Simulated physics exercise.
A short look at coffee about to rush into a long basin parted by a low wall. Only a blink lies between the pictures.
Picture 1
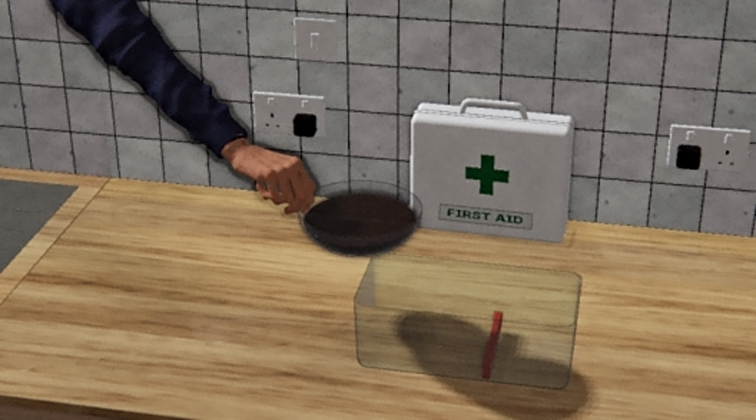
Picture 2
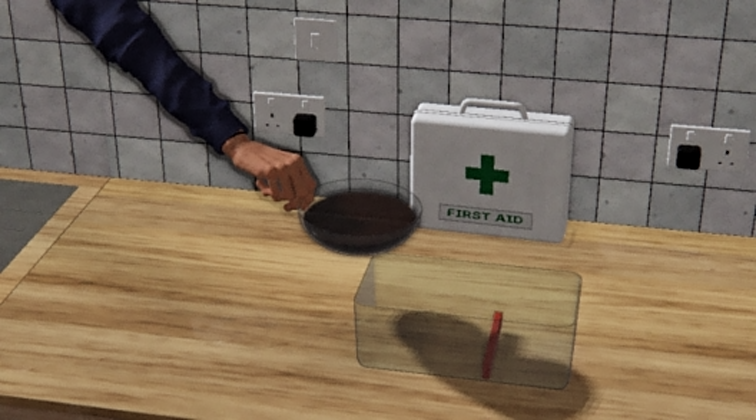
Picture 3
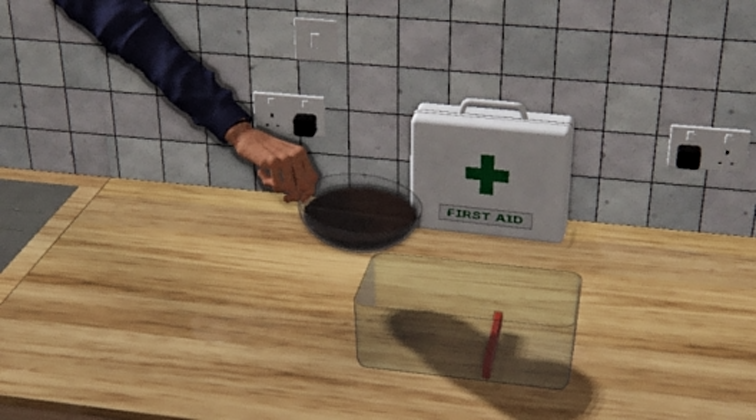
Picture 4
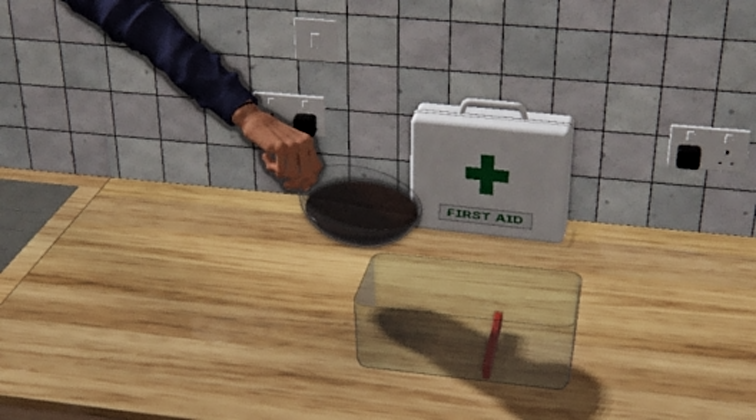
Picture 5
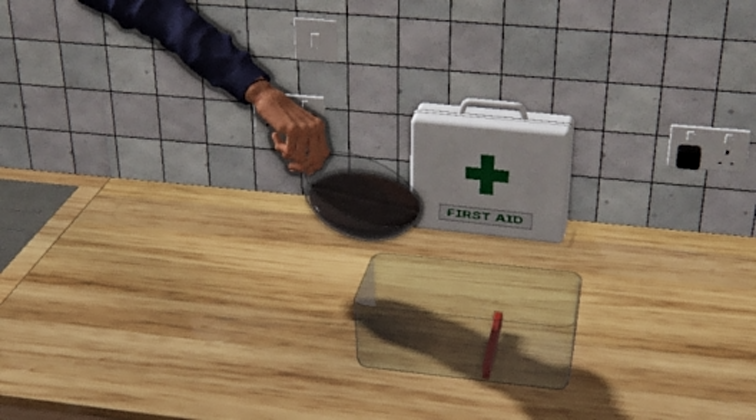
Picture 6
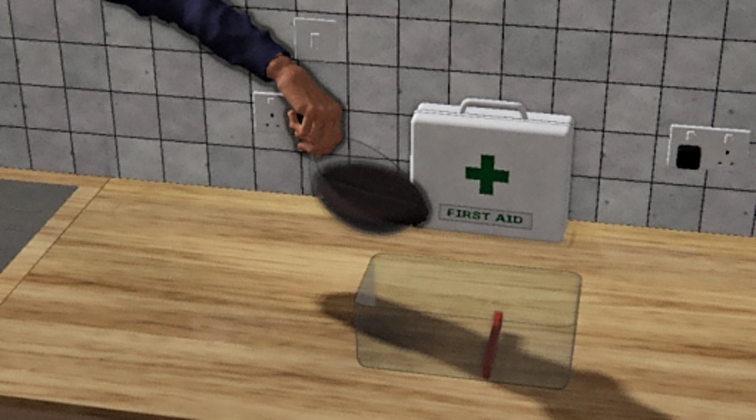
On a wooden kitchen counter, a hand gradually tilting a dark round pan rightward above a clear divided basin beside a first aid box.
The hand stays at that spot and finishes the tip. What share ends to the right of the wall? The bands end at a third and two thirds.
It comes to between a third and two thirds.
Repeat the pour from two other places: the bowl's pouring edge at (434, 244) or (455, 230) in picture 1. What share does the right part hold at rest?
The first gives 50 %, the second 55 %.
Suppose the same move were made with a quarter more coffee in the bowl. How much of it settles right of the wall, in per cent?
About 40 per cent.
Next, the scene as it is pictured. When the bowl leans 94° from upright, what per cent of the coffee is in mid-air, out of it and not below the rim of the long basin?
It comes to 60 per cent or so.
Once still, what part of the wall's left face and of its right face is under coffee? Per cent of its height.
Near 40 on the left, 60 on the right.
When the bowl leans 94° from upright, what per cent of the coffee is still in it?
Roughly 5 in a hundred.
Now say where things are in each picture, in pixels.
In the first picture, it leans 0°; its right rim is at (421, 215); the coffee meets the walls at (305, 212) and (417, 222); the long basin's rim runs from (364, 278) to (578, 301); the wall's top is at (493, 338).
In the second picture, it leans 1°; its right rim is at (421, 215); the coffee meets the walls at (305, 210) and (417, 222).
In the third picture, it leans 6°; its right rim is at (421, 215); the coffee meets the walls at (306, 205) and (417, 219).
In the fourth picture, it leans 12°; its right rim is at (420, 215); the coffee meets the walls at (308, 197) and (418, 215).
In the fifth picture, it leans 22°; its right rim is at (420, 215); the coffee meets the walls at (311, 187) and (420, 209).
In the sixth picture, it leans 32°; its right rim is at (420, 215); the coffee meets the walls at (319, 176) and (408, 199); 6 per cent is over the edge.
A moment on, the bowl is tipped on its side and 4 per cent is still to pour, 20 is left of the wall and 14 right of it.
Next, the bowl is tipped right over and 0 per cent is still to pour, 32 is left of the wall and 55 right of it.
Then the bowl is tipped right over and 0 per cent is still to pour, 46 is left of the wall and 50 right of it.
Later the bowl is tipped right over and 0 per cent is still to pour, 51 is left of the wall and 45 right of it.
Finally, 52 per cent lies left of the wall, 45 right of it and 3 outside.
